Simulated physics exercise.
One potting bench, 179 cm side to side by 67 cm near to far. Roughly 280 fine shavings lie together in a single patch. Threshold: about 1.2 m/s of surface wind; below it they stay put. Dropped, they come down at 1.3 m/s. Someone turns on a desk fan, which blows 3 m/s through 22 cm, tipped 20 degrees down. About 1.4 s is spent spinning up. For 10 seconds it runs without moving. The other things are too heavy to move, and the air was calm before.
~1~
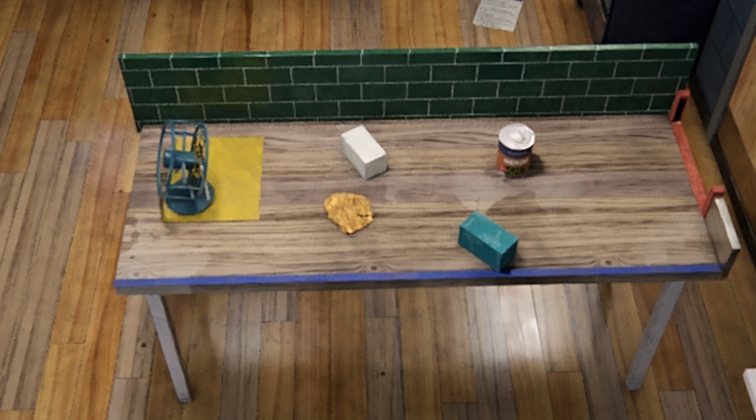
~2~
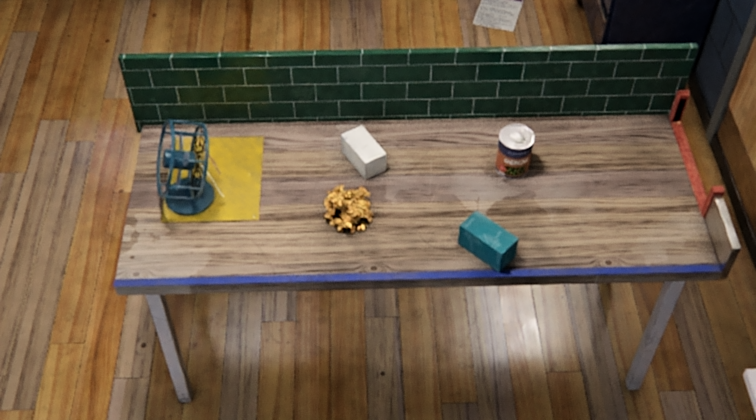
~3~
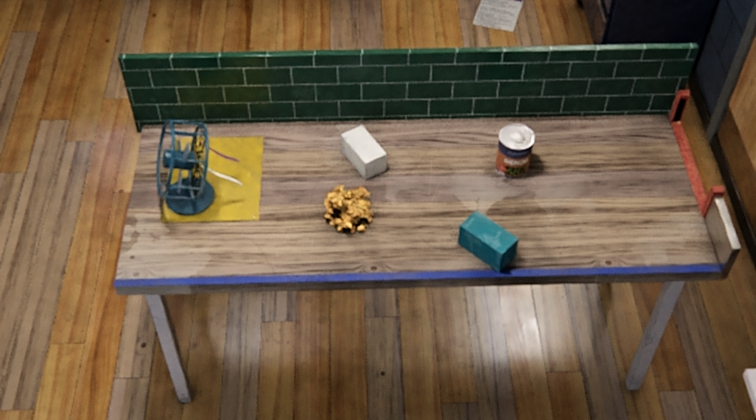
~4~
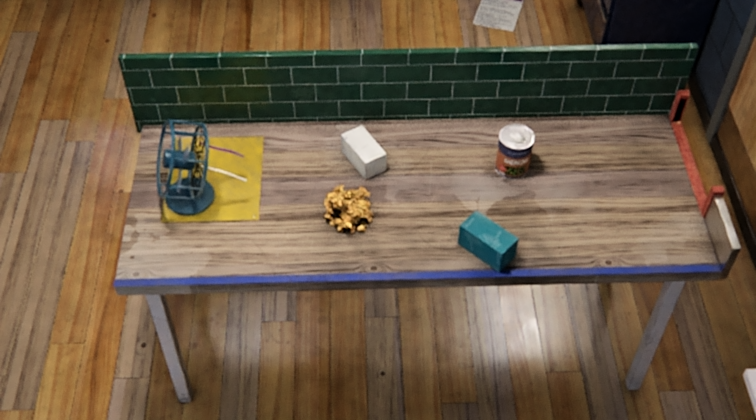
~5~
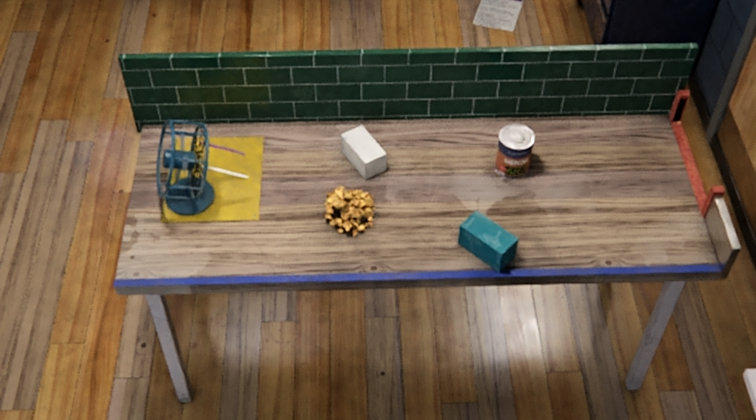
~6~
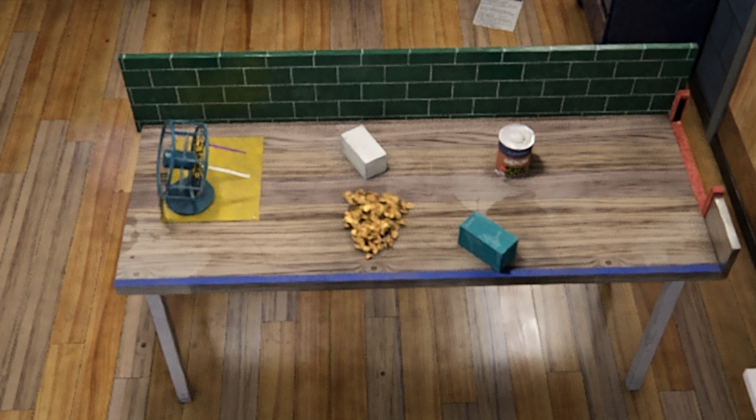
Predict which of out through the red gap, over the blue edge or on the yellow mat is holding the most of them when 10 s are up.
My prediction is blue.
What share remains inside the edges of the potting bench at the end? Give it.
Roughly 20 in a hundred.
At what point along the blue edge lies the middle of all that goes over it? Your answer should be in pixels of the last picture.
Somewhere about (476, 278).
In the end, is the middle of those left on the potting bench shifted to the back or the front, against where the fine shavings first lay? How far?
The middle ends up shifted toward the near edge, about 20 cm.
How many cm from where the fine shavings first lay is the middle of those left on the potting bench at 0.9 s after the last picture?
The middle is some 55 cm from where it began.
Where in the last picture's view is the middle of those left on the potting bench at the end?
(486, 262).
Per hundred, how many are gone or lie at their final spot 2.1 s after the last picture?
That works out to some 70 %.
Then, 0.9 s after the last picture the count stands so, 0 % are out through the red gap, 50 % over the blue edge and 0 % on the yellow mat; the middle of those still in play is near (553, 244).
Then, 2.1 s after the last picture the count stands so, 1 % are out through the red gap, 62 % over the blue edge and 0 % on the yellow mat; the middle of those still in play is near (515, 269).
Then, 4.4 s after the last picture the count stands so, 1 % are out through the red gap, 70 % over the blue edge and 0 % on the yellow mat; the middle of those still in play is near (479, 259).
Then, 8.9 s after the last picture, at the end, 1 % are out through the red gap, 74 % over the blue edge and 0 % on the yellow mat; the middle of those still in play is near (486, 262).
